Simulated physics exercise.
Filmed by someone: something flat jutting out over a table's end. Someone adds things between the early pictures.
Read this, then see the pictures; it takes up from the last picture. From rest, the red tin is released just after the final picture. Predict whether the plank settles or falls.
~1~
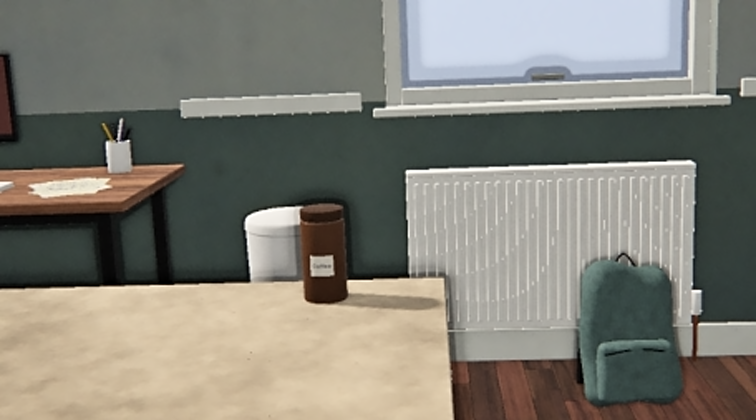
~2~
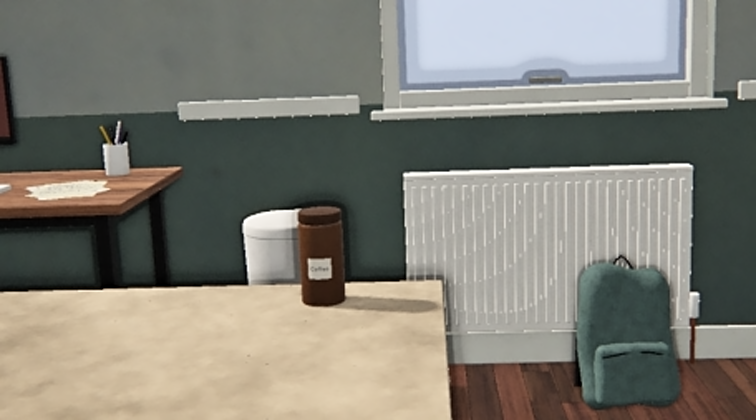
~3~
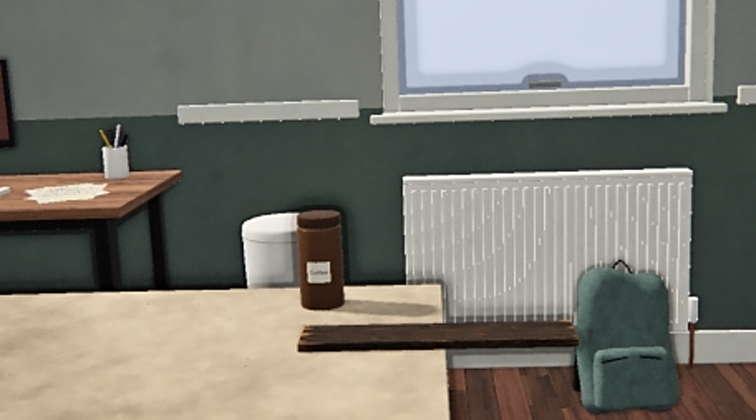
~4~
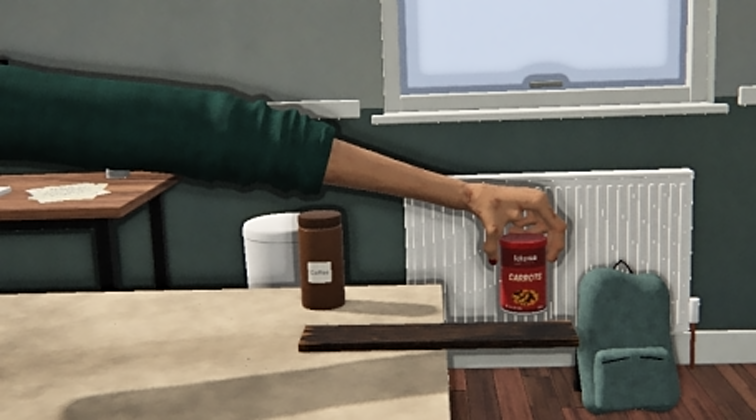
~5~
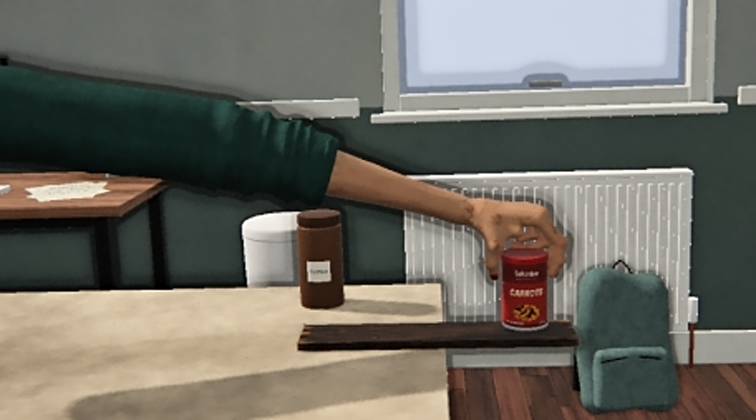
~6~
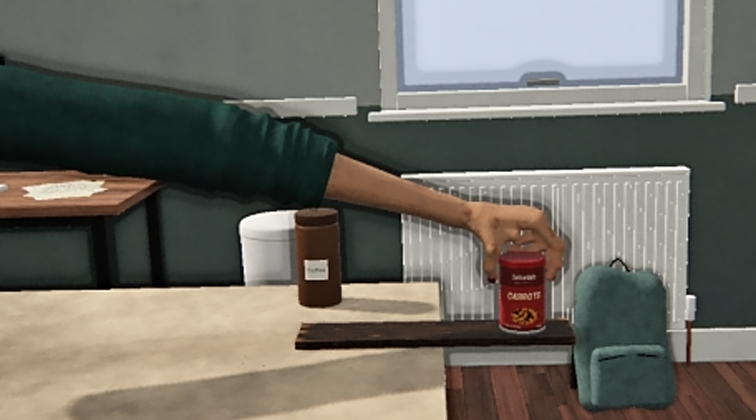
Tumbles off.
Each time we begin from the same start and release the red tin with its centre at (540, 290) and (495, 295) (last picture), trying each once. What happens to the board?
First case: It topples; second case: It topples.
Then, 0.40 s on from there, red tin and black board now down on the floor or falling.
Then, 0.50 s on from there, things are still on the move.
Then, 0.70 s on from there, as before.
In the end, down on the floor or falling, red tin and black board; brown jar unmoved. The board tips off the edge.
